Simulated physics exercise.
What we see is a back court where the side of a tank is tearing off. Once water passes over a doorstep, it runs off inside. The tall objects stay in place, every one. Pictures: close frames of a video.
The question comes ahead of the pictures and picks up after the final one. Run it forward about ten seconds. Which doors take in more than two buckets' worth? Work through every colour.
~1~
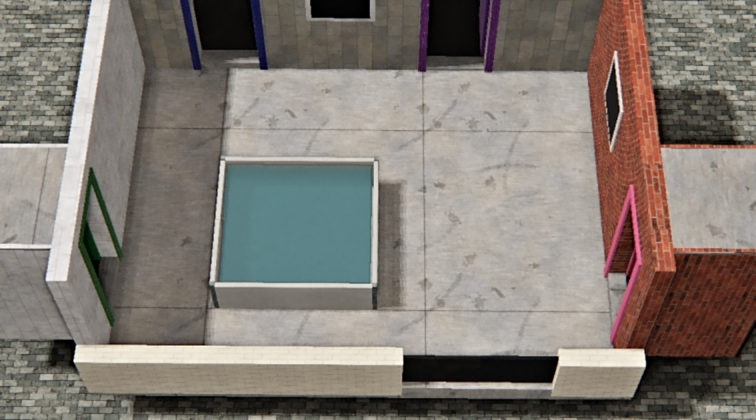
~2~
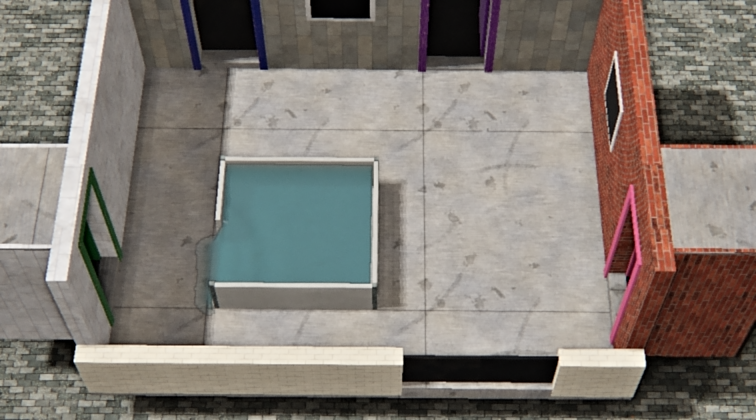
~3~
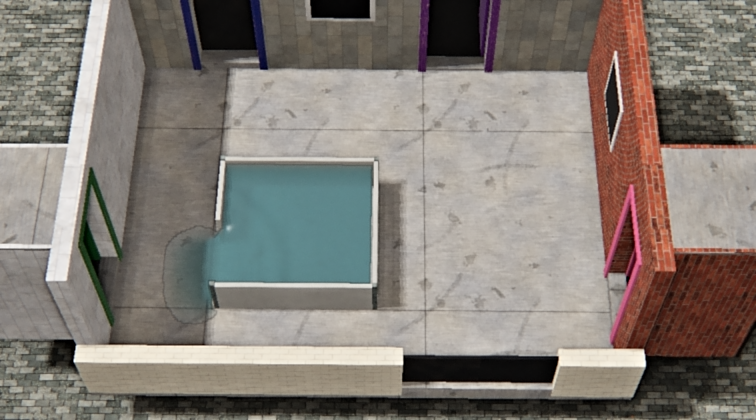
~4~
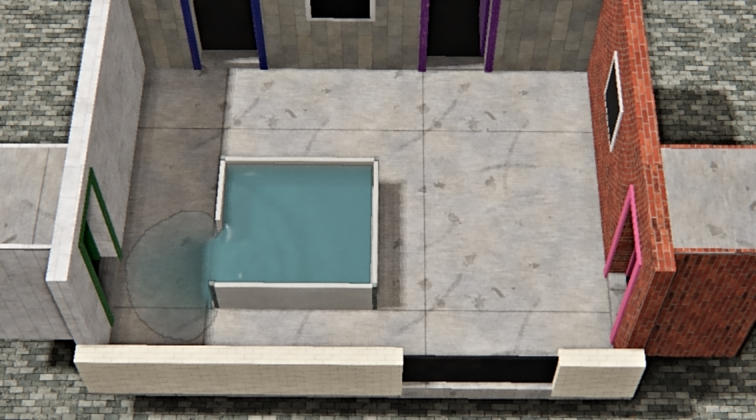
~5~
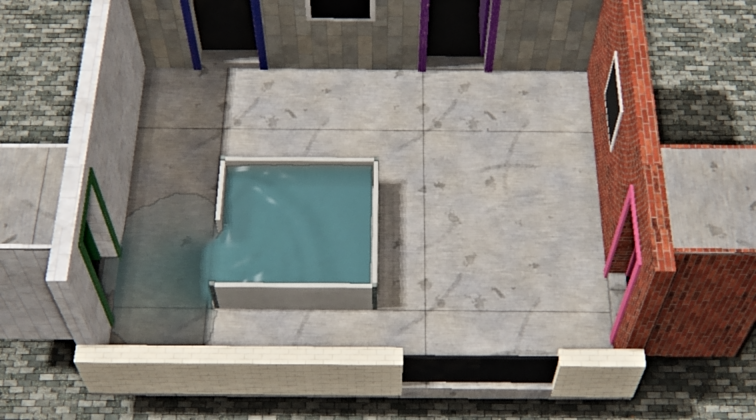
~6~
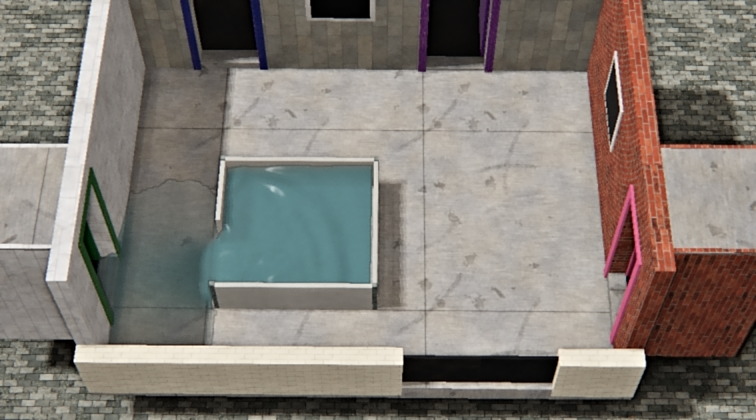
One by one: The purple door gets two buckets or less inside; the green door gets more than two buckets inside; the pink door gets two buckets or less inside; the blue door gets two buckets or less inside.
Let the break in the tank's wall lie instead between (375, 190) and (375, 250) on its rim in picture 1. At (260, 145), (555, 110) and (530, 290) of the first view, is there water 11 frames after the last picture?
The first spot is spared, the second soaked and the third soaked.
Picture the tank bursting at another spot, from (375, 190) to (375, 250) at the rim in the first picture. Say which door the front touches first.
First: The pink door.
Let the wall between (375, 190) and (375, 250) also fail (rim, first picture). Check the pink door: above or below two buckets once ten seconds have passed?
Lab note - pink door breaks the limit.
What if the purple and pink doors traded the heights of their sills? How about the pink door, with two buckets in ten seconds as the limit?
The pink door door tops the limit.
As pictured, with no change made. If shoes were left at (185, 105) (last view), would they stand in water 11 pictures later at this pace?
Looking there, it would be swamped.
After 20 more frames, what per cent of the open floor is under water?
Some 40 in a hundred.
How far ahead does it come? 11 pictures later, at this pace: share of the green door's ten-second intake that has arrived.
Near 50 in a hundred.
A moment on, water covers 15 % of the floor; the purple door not reached, the green door over two buckets in, the pink door not reached, the blue door not reached.
Next, water covers 25 % of the floor; the purple door not reached, the green door far over two buckets in, the pink door not reached, the blue door not reached.
Then, water covers 40 % of the floor; the purple door not reached, the green door far over two buckets in, the pink door not reached, the blue door wet at the sill, nothing in.
Later, water covers 75 % of the floor; the purple door wet at the sill, nothing in, the green door far over two buckets in, the pink door wet at the sill, nothing in, the blue door wet at the sill, nothing in.
In the end, water covers 95 % of the floor; the purple door wet at the sill, nothing in, the green door far over two buckets in, the pink door wet at the sill, nothing in, the blue door wet at the sill, nothing in.
